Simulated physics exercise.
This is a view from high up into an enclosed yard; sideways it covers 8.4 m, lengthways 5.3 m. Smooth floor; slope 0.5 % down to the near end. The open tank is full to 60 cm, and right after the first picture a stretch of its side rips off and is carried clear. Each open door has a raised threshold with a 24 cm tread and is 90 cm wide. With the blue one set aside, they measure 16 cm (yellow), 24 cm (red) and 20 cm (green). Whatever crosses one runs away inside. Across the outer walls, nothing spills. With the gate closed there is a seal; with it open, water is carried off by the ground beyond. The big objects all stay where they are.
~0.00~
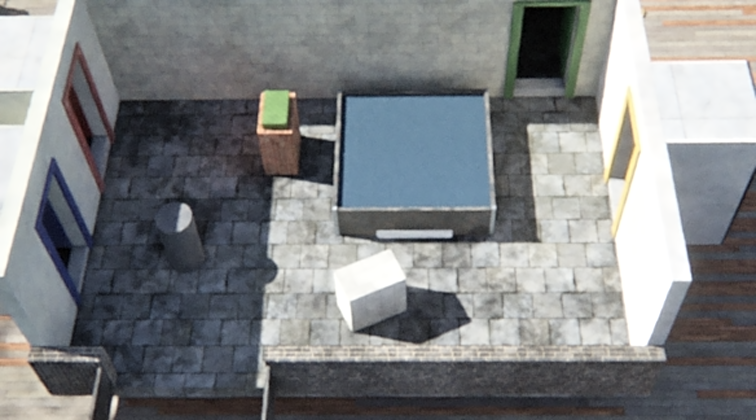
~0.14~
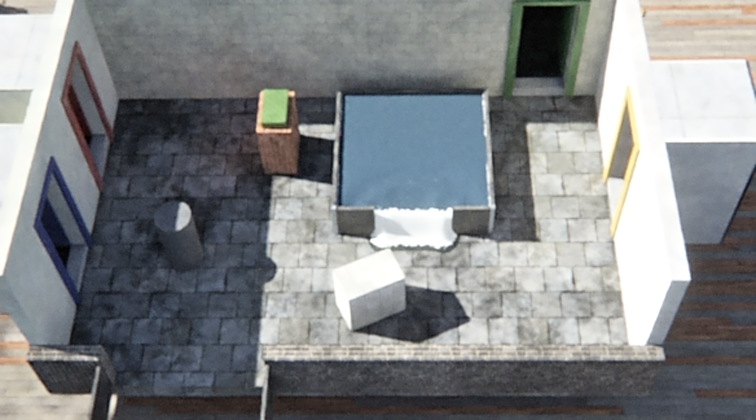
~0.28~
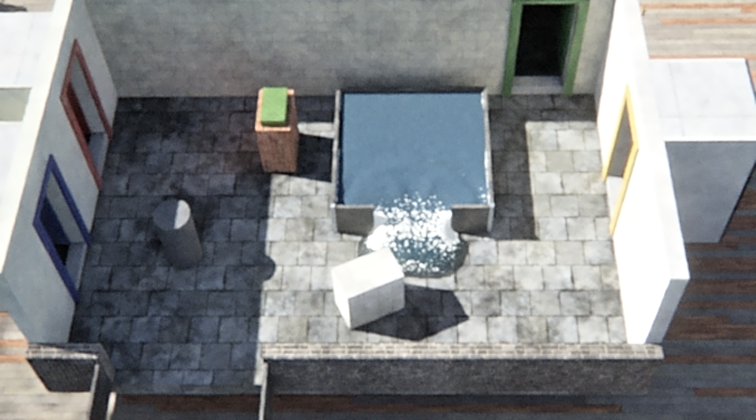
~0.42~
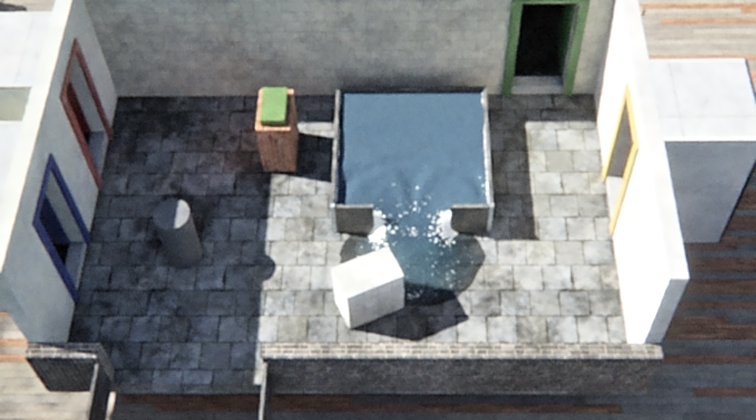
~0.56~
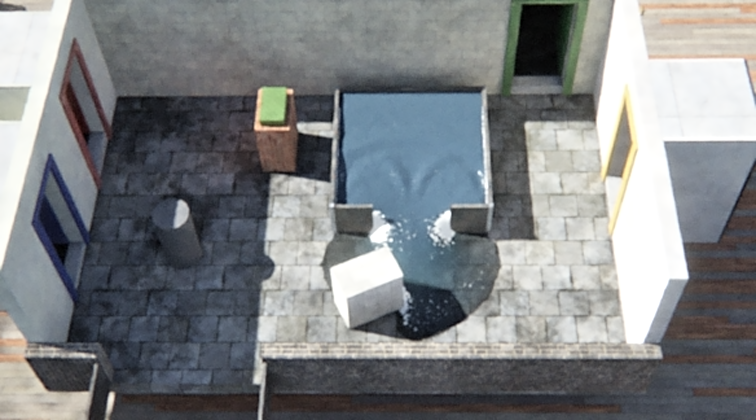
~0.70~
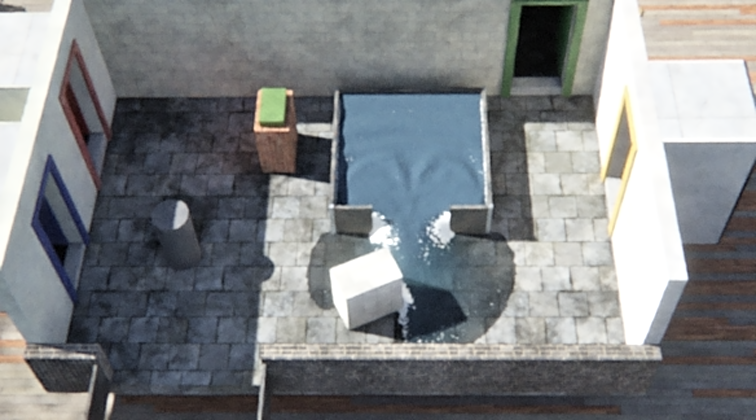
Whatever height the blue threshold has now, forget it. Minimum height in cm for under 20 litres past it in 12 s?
Approx. 8 cm.
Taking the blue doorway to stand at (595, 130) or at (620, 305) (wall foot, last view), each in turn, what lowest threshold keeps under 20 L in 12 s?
Around 12.5 and 21 cm respectively.
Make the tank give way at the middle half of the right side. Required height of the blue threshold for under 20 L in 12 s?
Then the minimum is about 7.0 cm.
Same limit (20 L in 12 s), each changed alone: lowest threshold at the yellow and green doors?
You'd want some 9.5 cm at yellow and some 13.5 cm at green.
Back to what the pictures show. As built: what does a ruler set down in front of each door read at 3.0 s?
At the green door the depth is 0 cm, at blue 5 cm, at red 0 cm and at yellow 3 cm.
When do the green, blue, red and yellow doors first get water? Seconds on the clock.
For green it's 4.0 s, for blue 2.8 s, for red 4.5 s, and for yellow 2.8 s.
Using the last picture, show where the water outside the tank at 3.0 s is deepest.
Around (611, 370).
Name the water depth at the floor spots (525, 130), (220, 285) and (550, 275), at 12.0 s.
Some 12, 6 and 8 cm.
After 1.4 s water covers 20 % of the floor, deepest (40 cm) near (390, 275); it has not reached the blue door.
After 3.0 s water covers 50 % of the floor, deepest (38 cm) near (611, 370); 5 cm at the blue door, 0 litres in over its 12 cm threshold.
After 12.0 s water covers 95 % of the floor, deepest (14 cm) near (475, 370); 5 cm at the blue door, 2 litres in over its 12 cm threshold.
At the blue door as built, the water arrived by 2.9 s and peaked near 12 cm at 6.0 s.
With a threshold of 7 cm, 31 litres would have come in within the 12 s; with 9.5 cm, 10 litres. So under 20 litres takes about 8 cm.
